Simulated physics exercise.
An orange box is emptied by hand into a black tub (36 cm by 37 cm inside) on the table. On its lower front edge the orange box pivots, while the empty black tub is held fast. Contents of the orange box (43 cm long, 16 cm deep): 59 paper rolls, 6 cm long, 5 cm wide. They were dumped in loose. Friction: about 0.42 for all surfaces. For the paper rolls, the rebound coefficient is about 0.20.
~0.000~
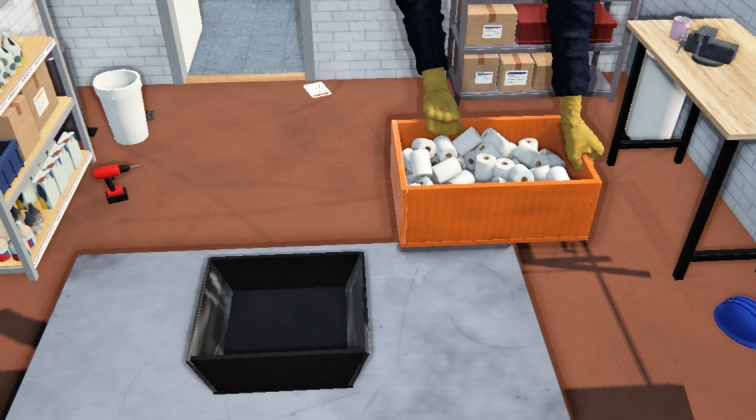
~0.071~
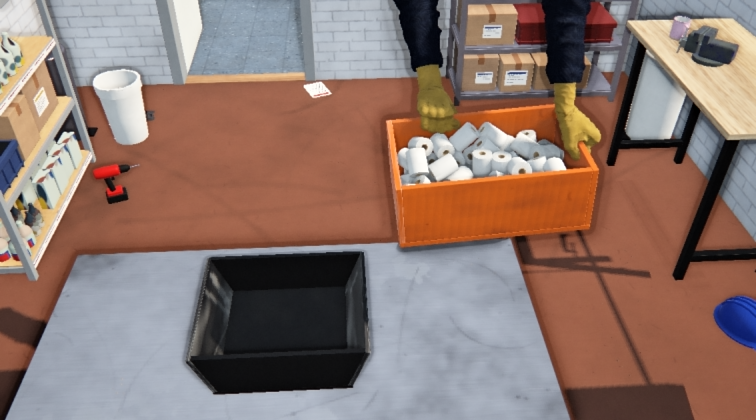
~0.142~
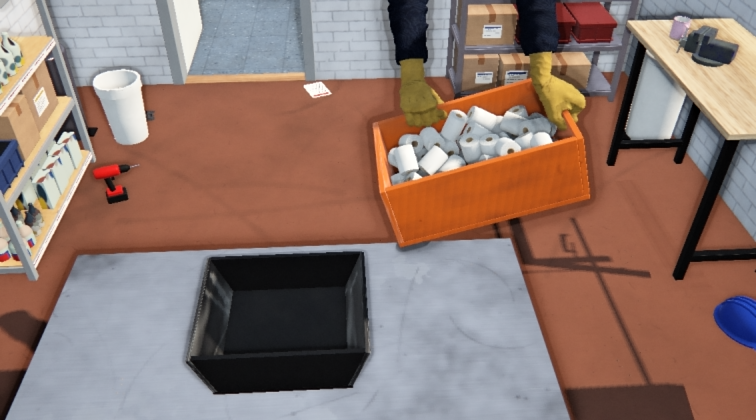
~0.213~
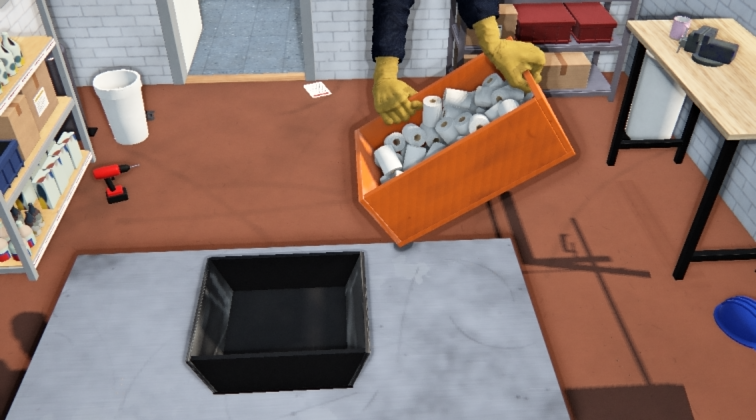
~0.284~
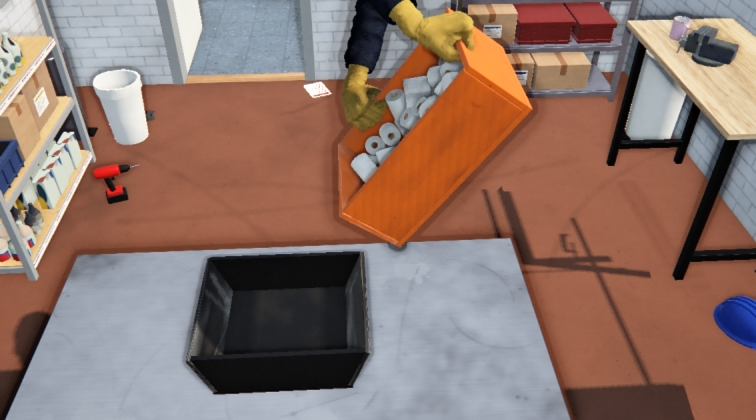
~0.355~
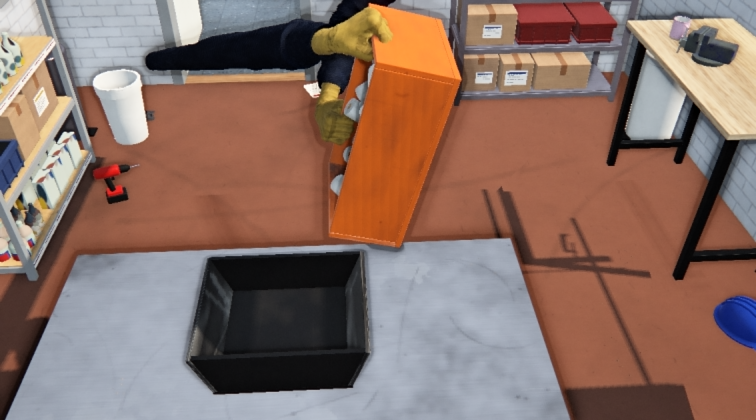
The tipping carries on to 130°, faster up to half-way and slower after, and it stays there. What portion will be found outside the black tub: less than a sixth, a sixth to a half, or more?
Missing the black tub and ending outside it: A sixth through one half of them.
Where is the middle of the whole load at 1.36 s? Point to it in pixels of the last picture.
Roughly at pixel (235, 333).
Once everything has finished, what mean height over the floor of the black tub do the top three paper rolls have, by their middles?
9 cm or thereabouts.
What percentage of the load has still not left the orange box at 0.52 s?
75 %.
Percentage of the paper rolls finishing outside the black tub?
It works out to roughly 40 percent.
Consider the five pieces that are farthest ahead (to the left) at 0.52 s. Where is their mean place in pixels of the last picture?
Mean place: Roughly (235, 141).
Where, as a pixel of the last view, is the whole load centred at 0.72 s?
I'd put the middle close to (223, 306) in the last view.
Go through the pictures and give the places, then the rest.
In the first frame (each is followed by its nearest rim corner in this view), orange box, (408, 187); black tub, (190, 358); 0° from level; none out.
In the second frame, orange box, (402, 187); 4° from level.
In the third frame, orange box, (385, 189); 16° from level.
In the fourth frame, orange box, (364, 197); 34° from level.
In the fifth frame, orange box, (343, 211); 54° from level.
In the sixth frame, orange box, (330, 231); black tub, (190, 358); 76° from level; none out.
After 0.52 s, tilt 118°; 45 still in the orange box and 14 in the air.
After 0.72 s, tilt 130°; 3 still in the orange box, 23 in the black tub, 1 outside the black tub and 32 in the air.
After 1.00 s, tilt 130°; 35 in the black tub, 23 outside the black tub and 1 in the air.
Final count (at 1.36 s), 35 in the black tub and 24 outside the black tub. Asked share, 24 of 59, 41 per cent.
